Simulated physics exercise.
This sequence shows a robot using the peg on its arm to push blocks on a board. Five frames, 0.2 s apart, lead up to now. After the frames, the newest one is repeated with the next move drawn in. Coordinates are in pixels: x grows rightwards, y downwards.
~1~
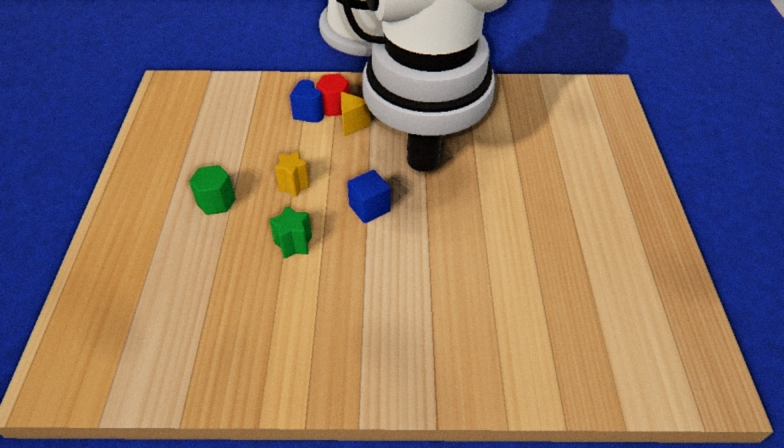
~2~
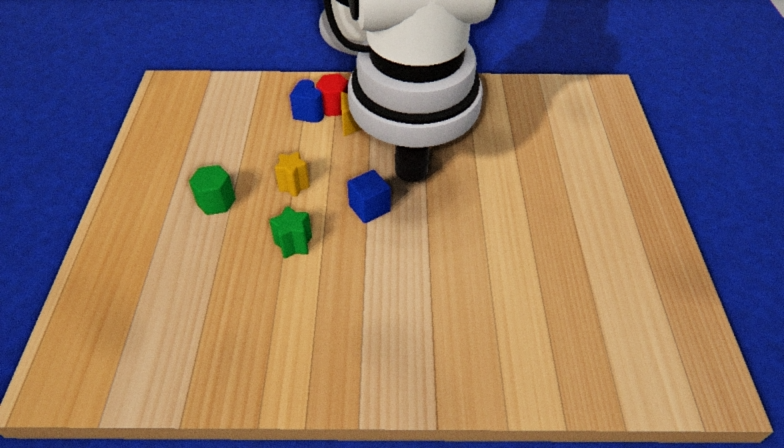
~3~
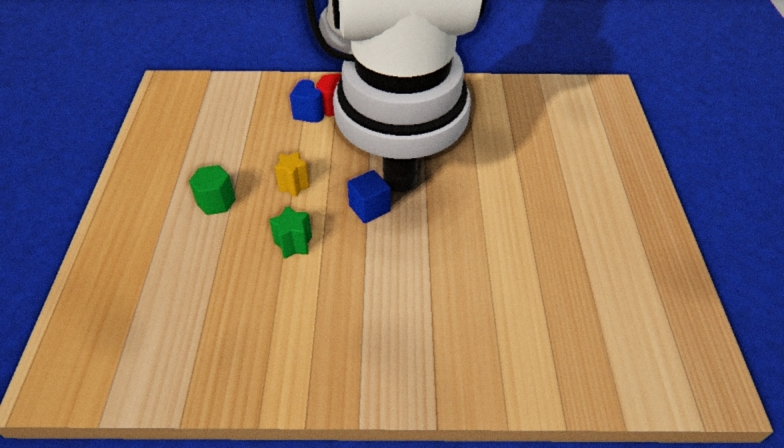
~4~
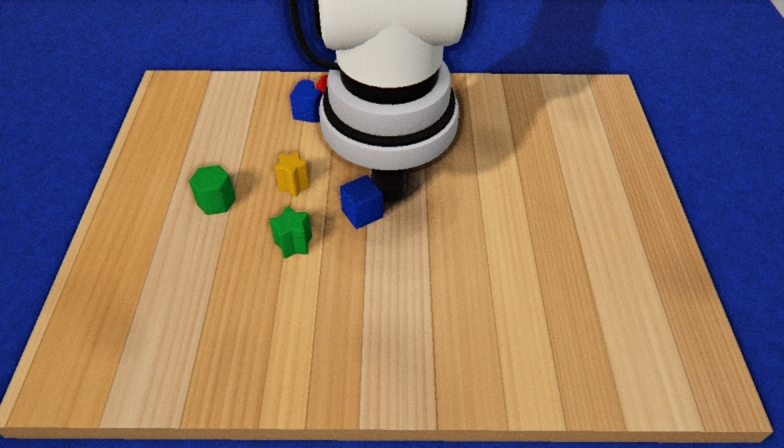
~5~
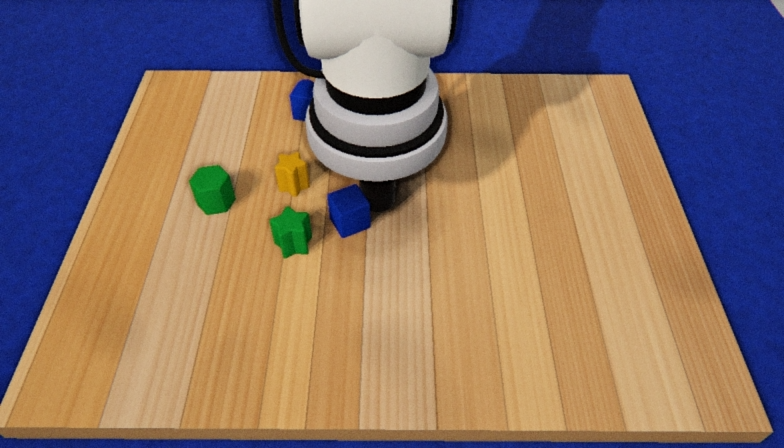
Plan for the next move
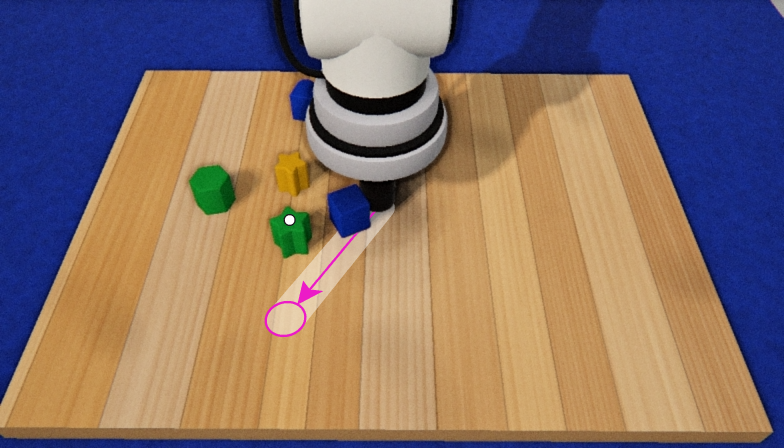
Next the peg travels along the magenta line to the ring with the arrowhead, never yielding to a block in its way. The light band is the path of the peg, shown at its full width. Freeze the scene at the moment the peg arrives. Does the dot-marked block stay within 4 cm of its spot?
Yes, it checks out.
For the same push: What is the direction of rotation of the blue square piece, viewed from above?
Looking from above, the answer is clockwise.
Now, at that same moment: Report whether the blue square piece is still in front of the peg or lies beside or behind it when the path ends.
I expect it to be beside or behind the peg.
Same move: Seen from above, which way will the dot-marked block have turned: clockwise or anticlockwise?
It swings round clockwise.
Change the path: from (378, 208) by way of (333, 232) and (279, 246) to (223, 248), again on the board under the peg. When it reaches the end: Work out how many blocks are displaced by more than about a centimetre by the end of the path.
Answer: 2.
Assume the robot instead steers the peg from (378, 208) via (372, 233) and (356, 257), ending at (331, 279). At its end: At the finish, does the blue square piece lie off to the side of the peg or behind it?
Going by the path, yes.
Drawn move, in a line from (378, 208) to (286, 319); the dot is on the green star.
The first path, step by step. One third of the way, peg (349, 234); green star (276, 223); blue square piece (311, 222), turned 35° clockwise.
Two thirds of the way, peg (318, 272); green star (260, 223), turned 20° clockwise; blue square piece (293, 231), turned 55° clockwise.
At the end, peg (284, 312); green star (260, 223), turned 20° clockwise; yellow star still; blue square piece (293, 231), turned 55° clockwise.
